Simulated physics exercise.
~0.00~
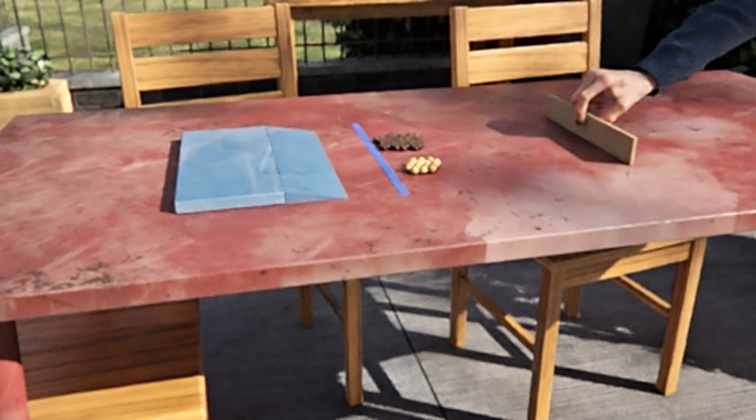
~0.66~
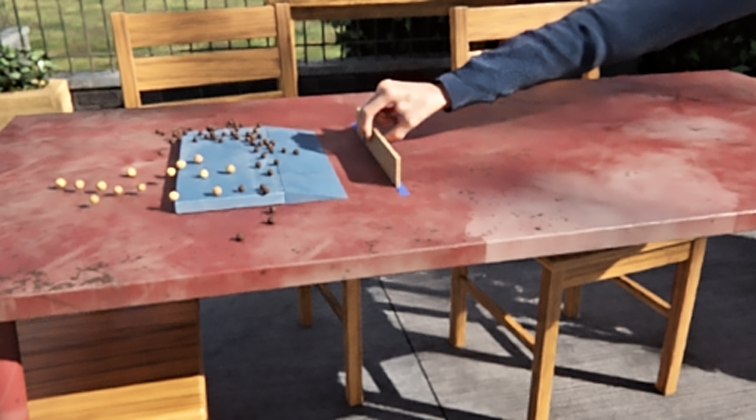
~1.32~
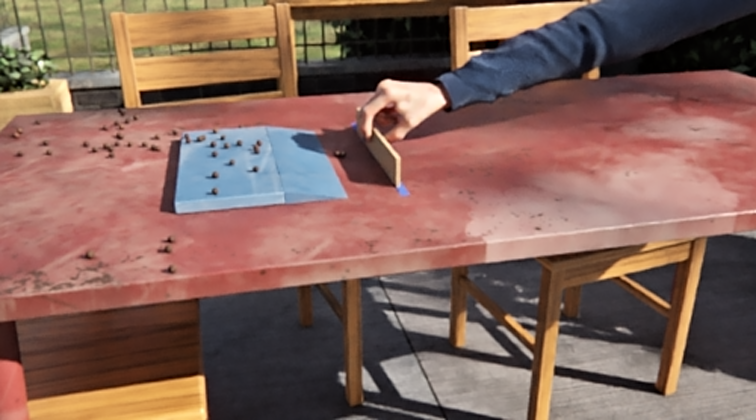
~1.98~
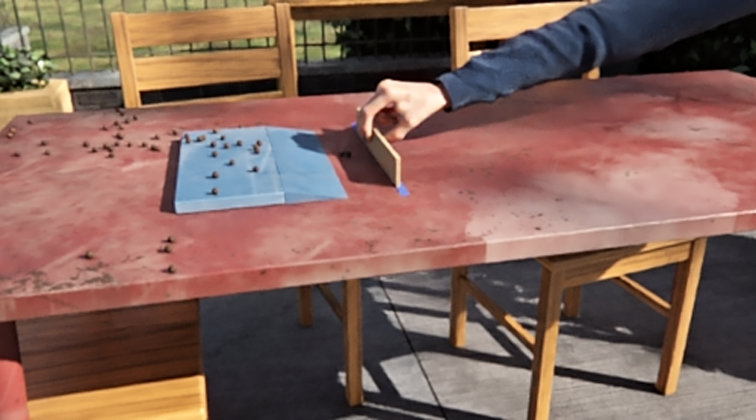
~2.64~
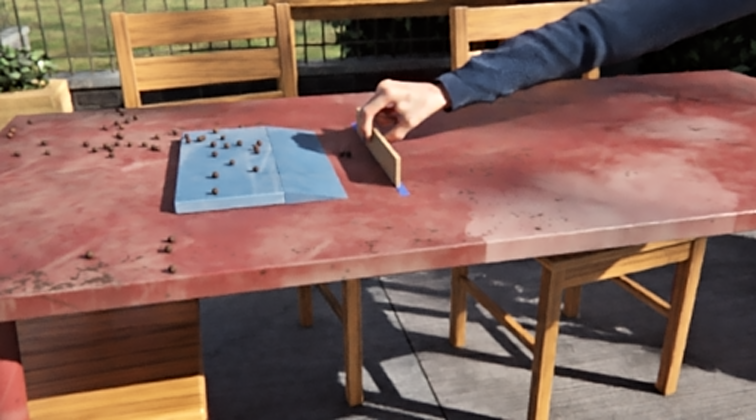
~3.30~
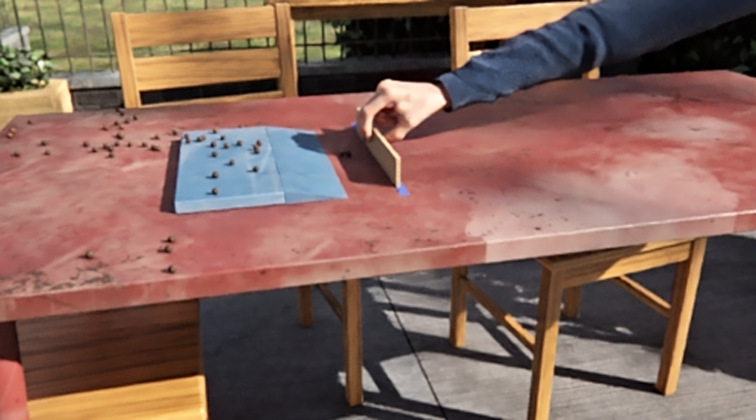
A hand in a dark blue sleeve holds a thin wooden card upright at the right of a weathered red outdoor table, seen from slightly above with wooden chairs behind. A pale blue slab with a ramp on its right side lies to the left, and small heaps of dark spiky pieces and round yellowish ones sit beside a strip of blue tape. The hand sweeps the card left to the tape, and both heaps scatter leftward over the ramp and slab. The yellow pieces disappear from view. The dark ones settle across the slab and table, with one near the card, which stays still.
